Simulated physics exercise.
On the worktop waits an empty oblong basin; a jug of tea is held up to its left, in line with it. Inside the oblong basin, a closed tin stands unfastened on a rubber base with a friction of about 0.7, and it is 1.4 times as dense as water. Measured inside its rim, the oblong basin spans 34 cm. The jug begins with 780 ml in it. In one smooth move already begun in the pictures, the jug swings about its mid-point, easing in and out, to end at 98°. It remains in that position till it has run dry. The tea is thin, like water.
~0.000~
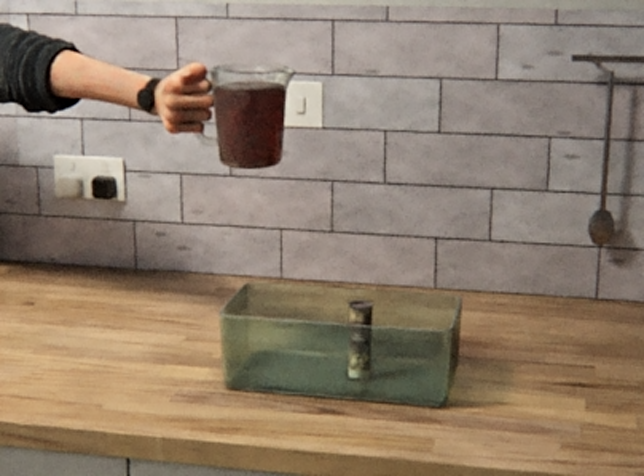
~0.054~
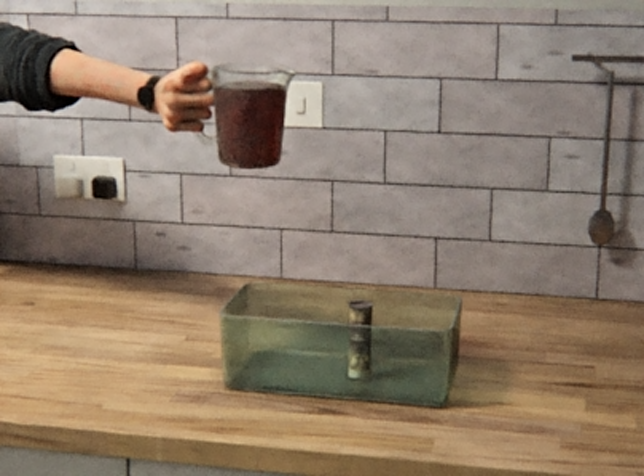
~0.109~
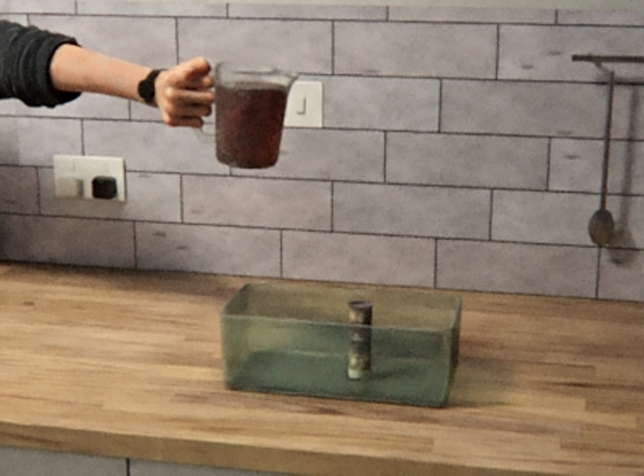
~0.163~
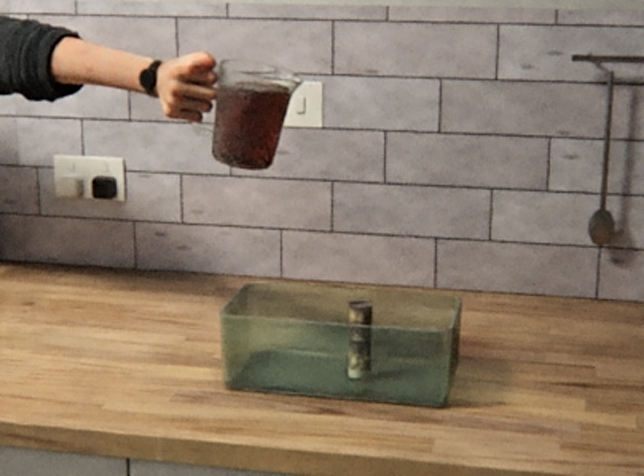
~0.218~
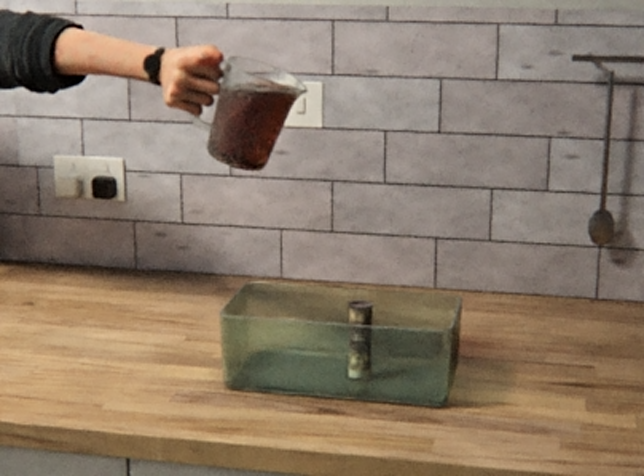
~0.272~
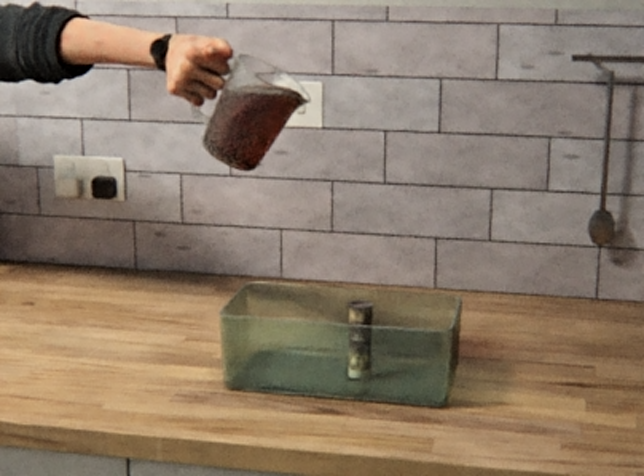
A hand tilts a glass jug of dark tea rightward above an oblong glass basin.
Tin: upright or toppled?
Upright.
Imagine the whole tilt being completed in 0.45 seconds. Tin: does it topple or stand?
Then the tin does not tip.
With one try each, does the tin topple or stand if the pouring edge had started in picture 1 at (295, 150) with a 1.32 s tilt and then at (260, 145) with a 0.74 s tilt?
Trial 1 - tin tips; trial 2 - tin stays standing.
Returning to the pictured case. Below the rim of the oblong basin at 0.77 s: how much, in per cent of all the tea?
Some 34 per cent.
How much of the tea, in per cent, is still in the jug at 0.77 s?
Around 26 percent of it.
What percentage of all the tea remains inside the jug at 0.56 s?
Close to 70 percent of the liquid remains at that time.
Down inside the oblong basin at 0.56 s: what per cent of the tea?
I reckon close to 0 percent of it.
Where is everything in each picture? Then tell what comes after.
It leans 0°; its right rim is at (295, 71); the tea meets the walls at (217, 84) and (285, 87); the oblong basin's rim runs from (233, 299) to (457, 314); the tin's top is at (361, 308), in the first picture.
It leans 1°; its right rim is at (296, 72); the tea meets the walls at (217, 84) and (286, 87), in the second picture.
It leans 5°; its right rim is at (299, 76); the tea meets the walls at (220, 83) and (288, 89), in the third picture.
It leans 11°; its right rim is at (303, 81); the tea meets the walls at (222, 85) and (292, 90), in the fourth picture.
It leans 20°; its right rim is at (308, 90); the tea meets the walls at (224, 88) and (298, 92), in the fifth picture.
It leans 29°; its right rim is at (311, 100); the tea meets the walls at (220, 102) and (306, 96), in the sixth picture.
By 0.56 s the tilt is 85° and 70 per cent is still to pour; the tin stands where it began.
By 0.77 s the tilt is 98° and 27 per cent is still to pour; the tin stands where it began.
By 1.00 s the tilt is 98° and 6 per cent is still to pour; the tin stands where it began.
By 1.24 s the tilt is 98° and 1 per cent is still to pour; the tin stands where it began.
At rest the tin stands where it began.
